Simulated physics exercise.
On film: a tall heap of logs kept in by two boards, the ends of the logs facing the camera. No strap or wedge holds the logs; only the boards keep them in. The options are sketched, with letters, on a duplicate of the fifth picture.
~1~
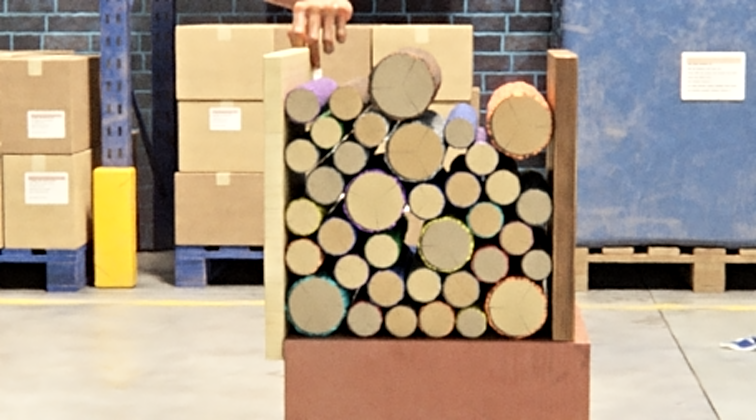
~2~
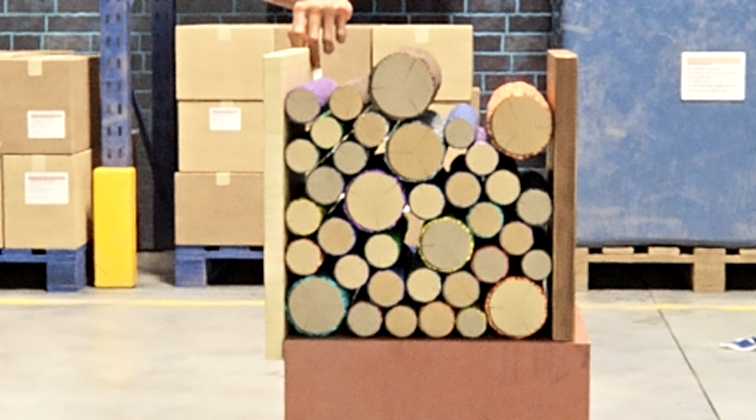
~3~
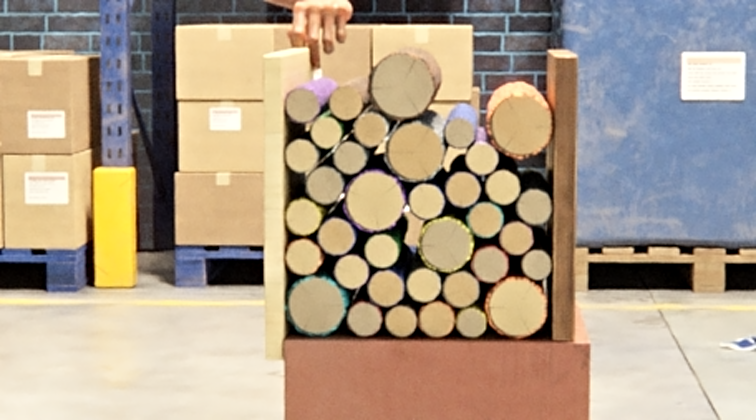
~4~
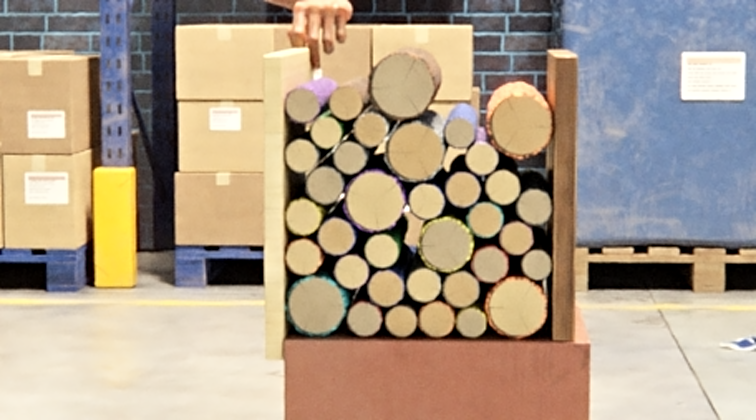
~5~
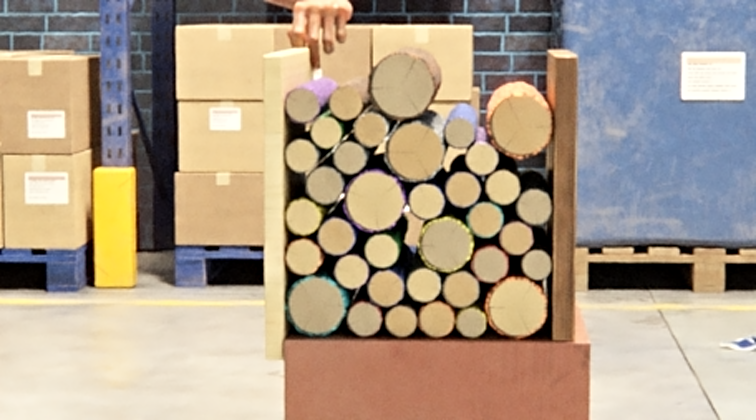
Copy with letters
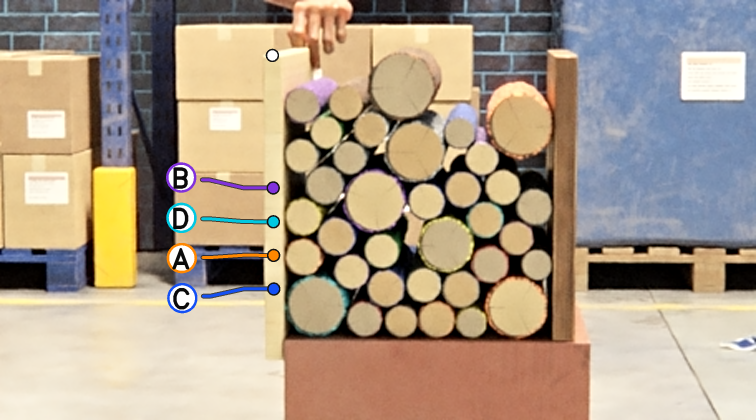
A hand hung at the top of a tall heap of logs, near the left board, while the stacked logs sat between the two upright boards and nothing noticeably moved.
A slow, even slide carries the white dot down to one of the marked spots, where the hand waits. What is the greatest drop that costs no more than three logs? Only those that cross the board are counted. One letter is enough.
The last mark within the limit is B.
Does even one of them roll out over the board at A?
Yes.
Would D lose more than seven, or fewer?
At D, fewer than seven.
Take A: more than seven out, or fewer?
At A, more than seven.
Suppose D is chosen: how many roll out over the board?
The count is four.
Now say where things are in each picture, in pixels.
A log (302, 105); a log (346, 103); side board (291, 192), in the first frame.
Side board (291, 192); a log (316, 306), in the second frame.
A log (516, 308); a log (461, 290), in the third frame.
A log (490, 264); a log (426, 201), in the fourth frame.
A log (415, 152); a log (302, 105); a log (346, 103), in the fifth frame.
On the copy, A at (273, 255); B at (273, 188); C at (274, 289); D at (273, 222); the white dot at (272, 55).
On B. First, top of the board (283, 117).
Then, top of the board (284, 185).
Finally, top of the board (284, 187), one out over the board.
By contrast, A more than three out over the board; C more than three out over the board; D four out over the board.
